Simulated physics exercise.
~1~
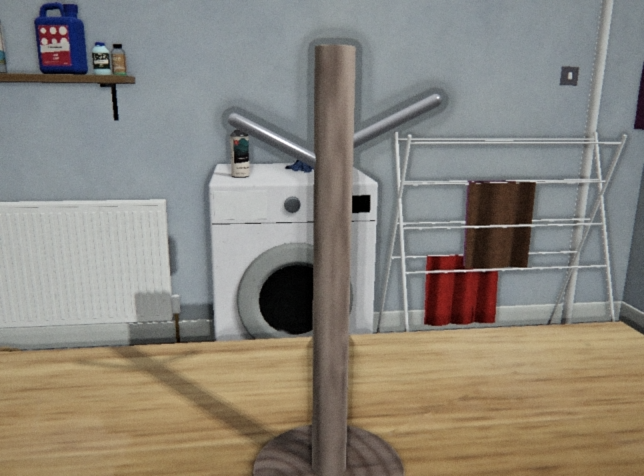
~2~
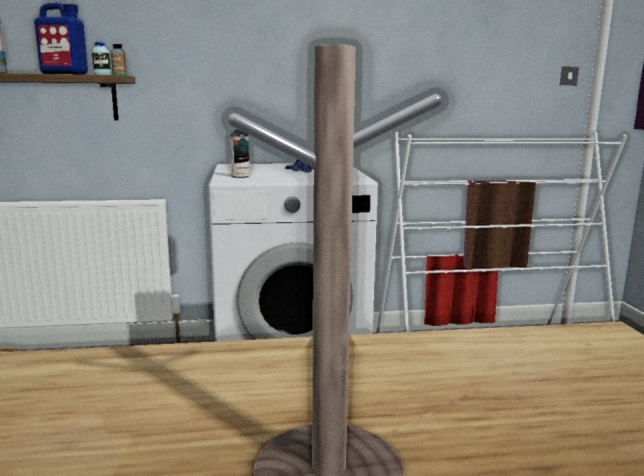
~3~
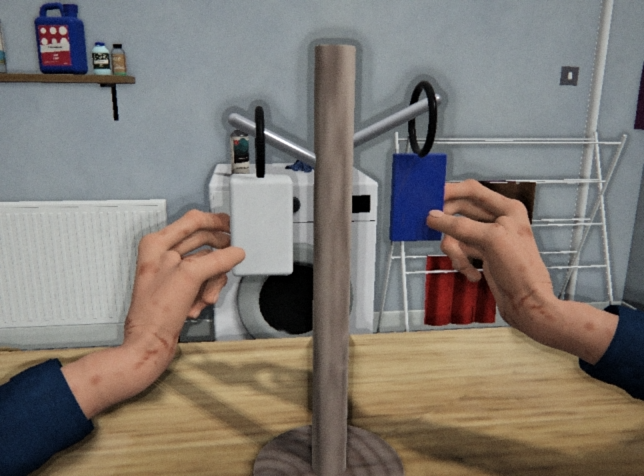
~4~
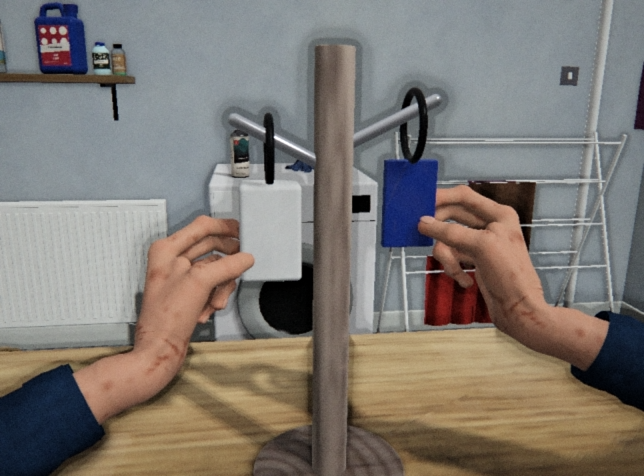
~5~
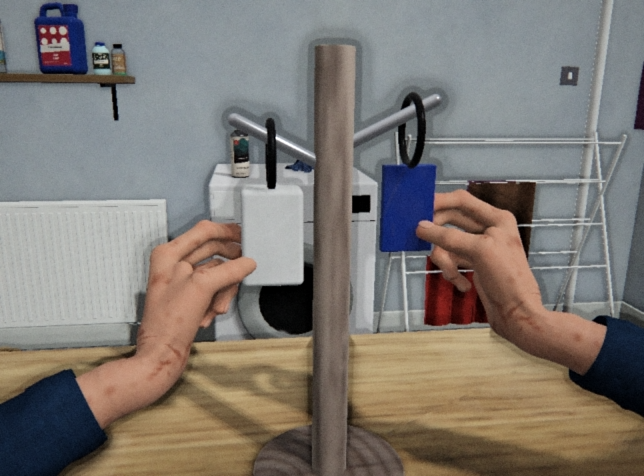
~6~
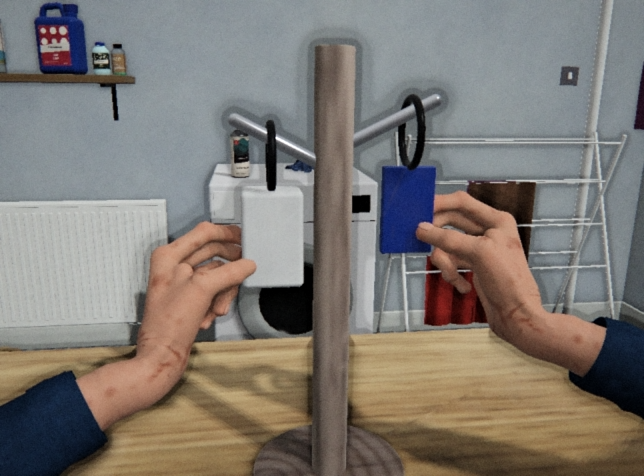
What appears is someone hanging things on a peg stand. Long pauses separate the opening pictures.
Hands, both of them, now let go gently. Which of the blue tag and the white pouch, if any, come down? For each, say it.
The blue tag does not come down. The white pouch does not come down.
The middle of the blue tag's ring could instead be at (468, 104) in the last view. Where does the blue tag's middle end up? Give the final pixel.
It finishes near (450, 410).
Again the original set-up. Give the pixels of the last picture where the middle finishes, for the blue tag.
Its middle settles near (379, 198) in the last picture.
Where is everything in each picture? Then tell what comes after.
The first frame shows peg stand (335, 285).
The second frame shows peg stand (335, 285).
The third frame shows still on the way; blue tag (420, 163); peg stand (335, 285).
The fourth frame shows still on the way; white pouch (269, 197); peg stand (335, 285).
The fifth frame shows still on the way; blue tag (409, 174); peg stand (335, 285).
The sixth frame shows in place, still held; blue tag (409, 176); white pouch (272, 203); peg stand (335, 285).
Then, 0.10 s on from there, blue tag turned 8° from its first pose near (402, 184); white pouch turned 10° from its first pose near (279, 214).
In the end, the blue tag stays on its peg, near (379, 198); the white pouch stays on its peg, near (280, 218).
